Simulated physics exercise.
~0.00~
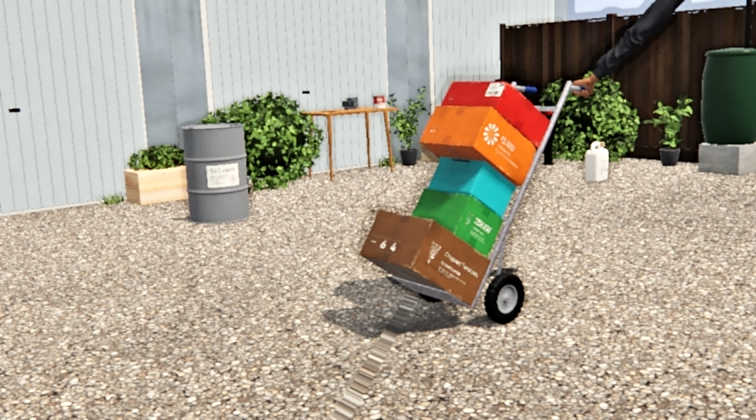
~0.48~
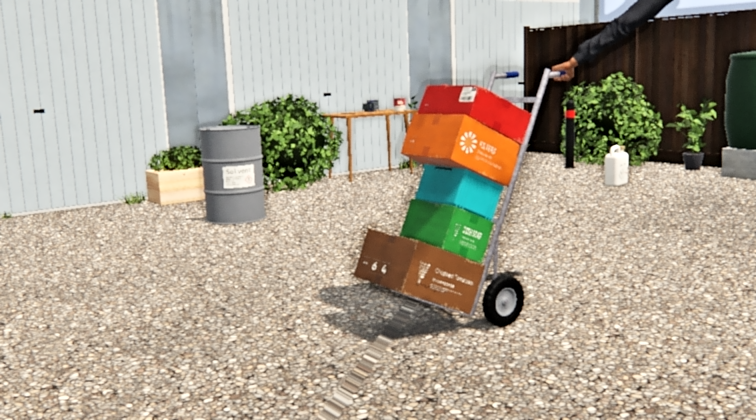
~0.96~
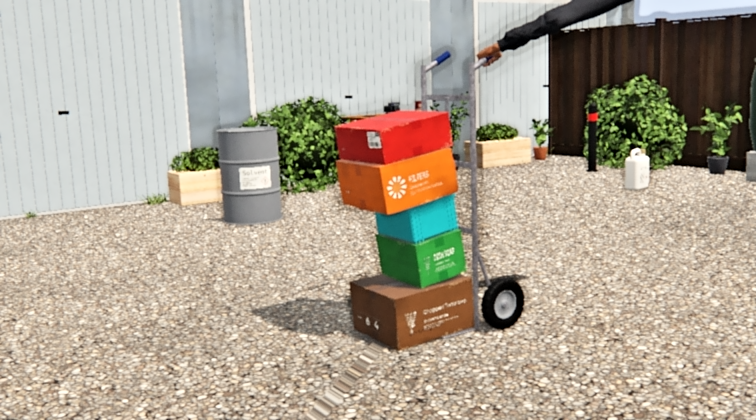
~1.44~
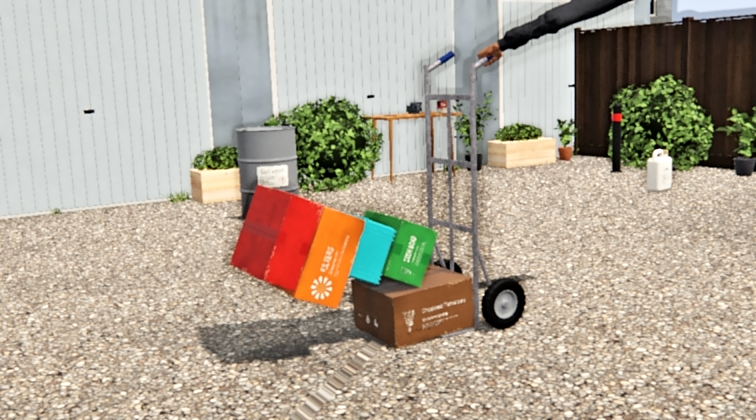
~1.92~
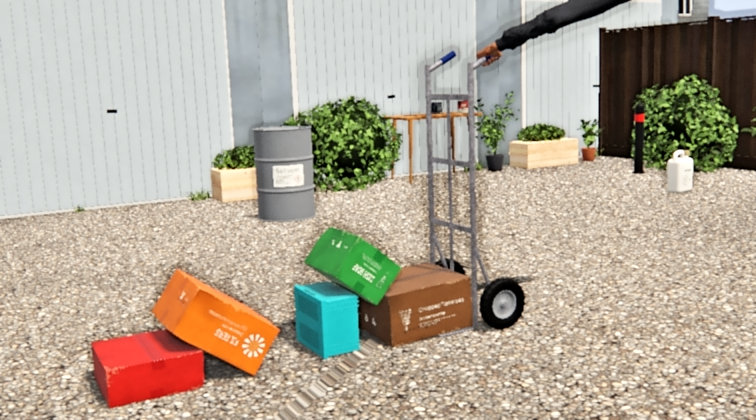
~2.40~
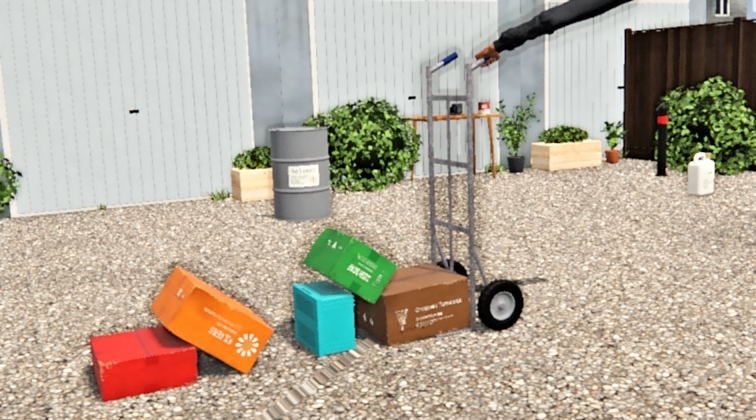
At first, a dark-sleeved arm holds a tilted hand truck on a gravel yard, stacked from bottom to top with brown, green, turquoise, orange and red boxes. The hand swings the truck forward until it stands upright, and the upper boxes start leaning away from its frame. The red and orange boxes pitch over to the left, with the turquoise and green ones tipping behind them. Red, orange and turquoise drop to the gravel. At the end, the orange box leans on the red one, the green box rests tilted across the turquoise and brown boxes, and the brown box remains at the upright truck's base, the hand still gripping the handle.
